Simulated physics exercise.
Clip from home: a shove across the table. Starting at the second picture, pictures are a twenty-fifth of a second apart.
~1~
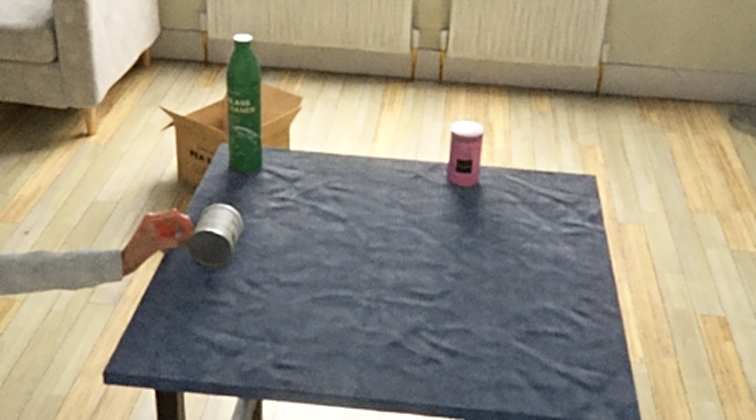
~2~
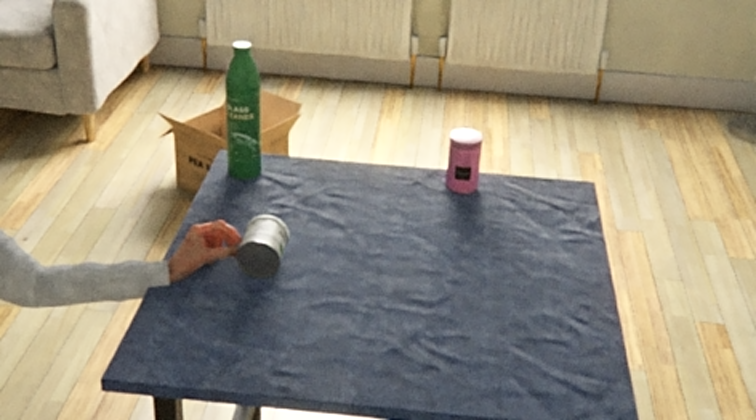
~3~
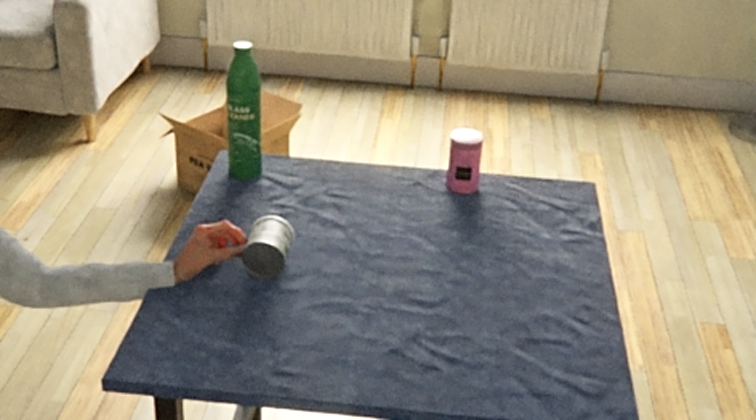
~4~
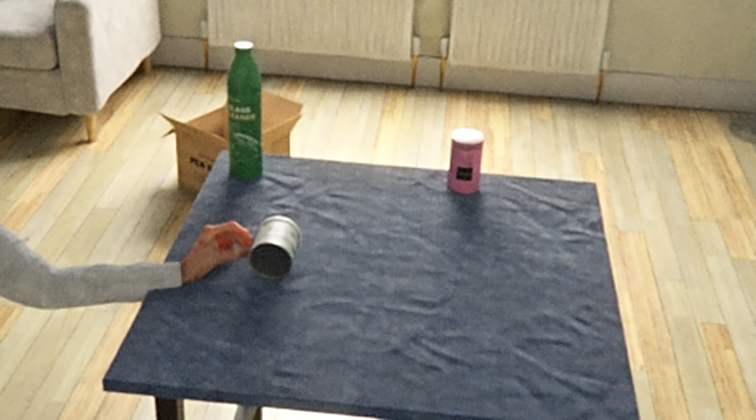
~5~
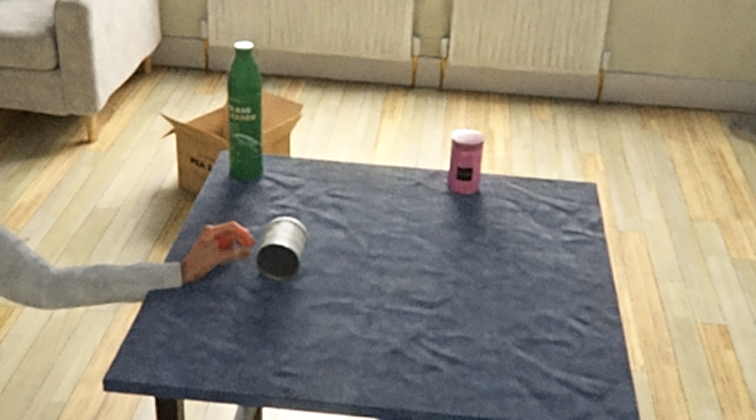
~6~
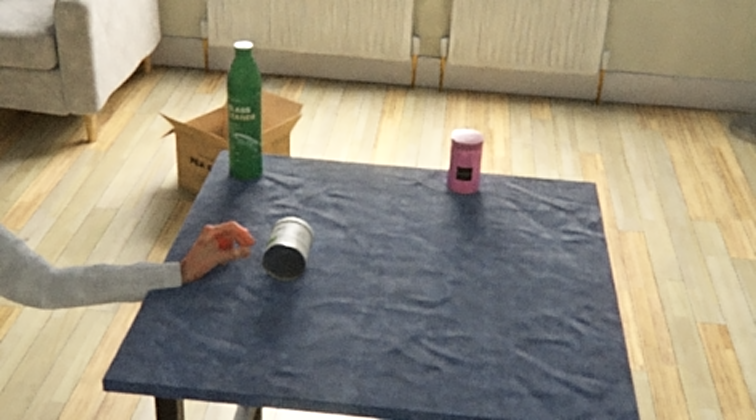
A silvery-white tin moves across a dark blue cloth-covered table in a wood-floored living room, seen from above and in front. A green bottle stands at the back left near a cardboard box on the floor, a pink container at the back right, and a grey sofa behind. A grey-sleeved hand shoves the tin rightward, then stays back as it shifts slightly farther, while the camera tilts barely early on.
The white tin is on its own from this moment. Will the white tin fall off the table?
No, it stays up on the table.
Then, 0.20 s past the last view, white tin displaced about its own width near (314, 252).
Then, 0.40 s past the last view, white tin displaced about its own width near (329, 253).
Finally, moved from the start, white tin. Final places as the last picture's camera would see them, white tin near (333, 253).
